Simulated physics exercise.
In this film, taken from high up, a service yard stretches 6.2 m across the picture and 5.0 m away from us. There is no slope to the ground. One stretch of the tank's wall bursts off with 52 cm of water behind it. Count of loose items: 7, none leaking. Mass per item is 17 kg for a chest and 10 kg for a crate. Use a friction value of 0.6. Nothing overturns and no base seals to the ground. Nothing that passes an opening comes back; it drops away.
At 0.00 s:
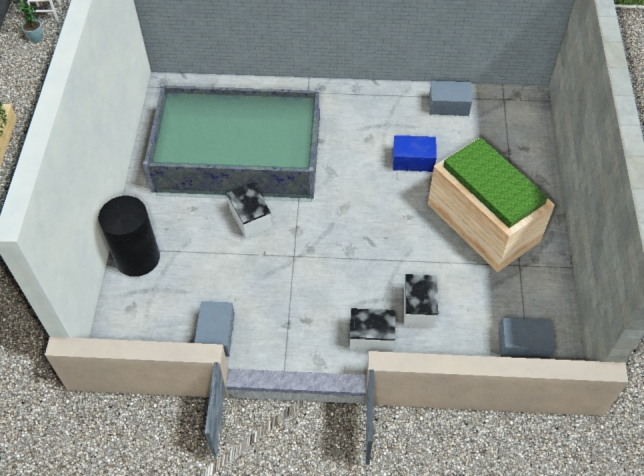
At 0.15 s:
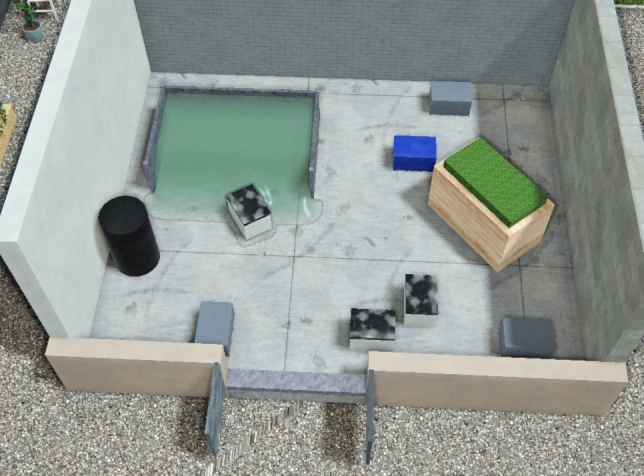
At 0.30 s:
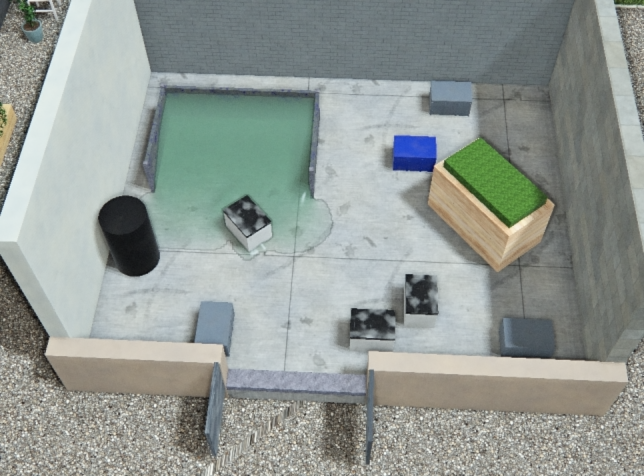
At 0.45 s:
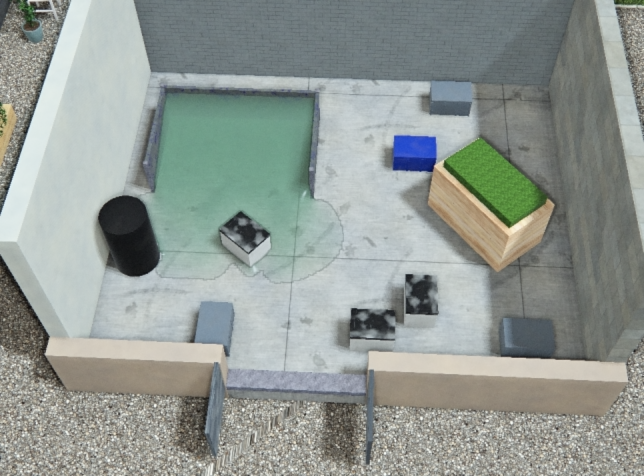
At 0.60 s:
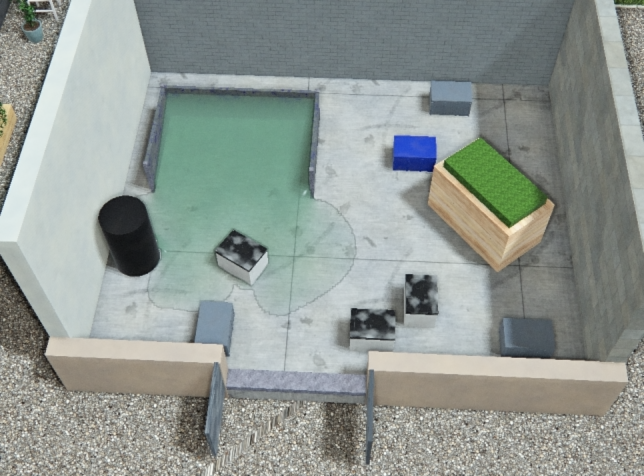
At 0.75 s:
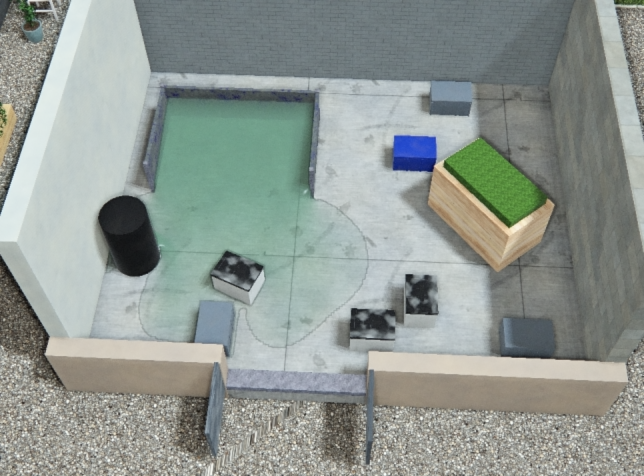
Green water spreads from the open tank across the yard, nudging one speckled block slightly.
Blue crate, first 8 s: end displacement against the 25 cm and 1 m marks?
Under 25 cm.
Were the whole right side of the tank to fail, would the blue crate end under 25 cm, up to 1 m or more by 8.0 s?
My answer is that the blue crate is flushed far out.
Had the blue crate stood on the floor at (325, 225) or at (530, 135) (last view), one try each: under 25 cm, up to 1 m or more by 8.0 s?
From the first spot it goes a long way, and from the second it does not really budge.
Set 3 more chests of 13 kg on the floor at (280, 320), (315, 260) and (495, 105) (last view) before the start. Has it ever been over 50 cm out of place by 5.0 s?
Taking them in order: Far enough, far enough and not far enough.
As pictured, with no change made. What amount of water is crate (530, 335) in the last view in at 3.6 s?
I'd say some 3 cm.
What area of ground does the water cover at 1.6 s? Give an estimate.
Flooded: Near 14 m2.
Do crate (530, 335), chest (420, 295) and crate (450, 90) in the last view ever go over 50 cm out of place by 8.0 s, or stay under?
Item by item, they came out below the mark, above the mark and below the mark.
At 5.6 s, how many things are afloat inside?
My tally comes to 0.
After 1.6 s the blue crate is near (415, 147), 0.0 m from its start, aground; 0 of 7 are out; 2 afloat.
After 3.6 s the blue crate is near (415, 147), 0.0 m from its start, aground; 1 of 7 are out; 1 afloat.
After 5.6 s the blue crate is near (415, 147), 0.0 m from its start, aground; 2 of 7 are out; 0 afloat.
After 8.0 s the blue crate is near (415, 147), 0.0 m from its start, aground; 2 of 7 are out; 1 afloat.
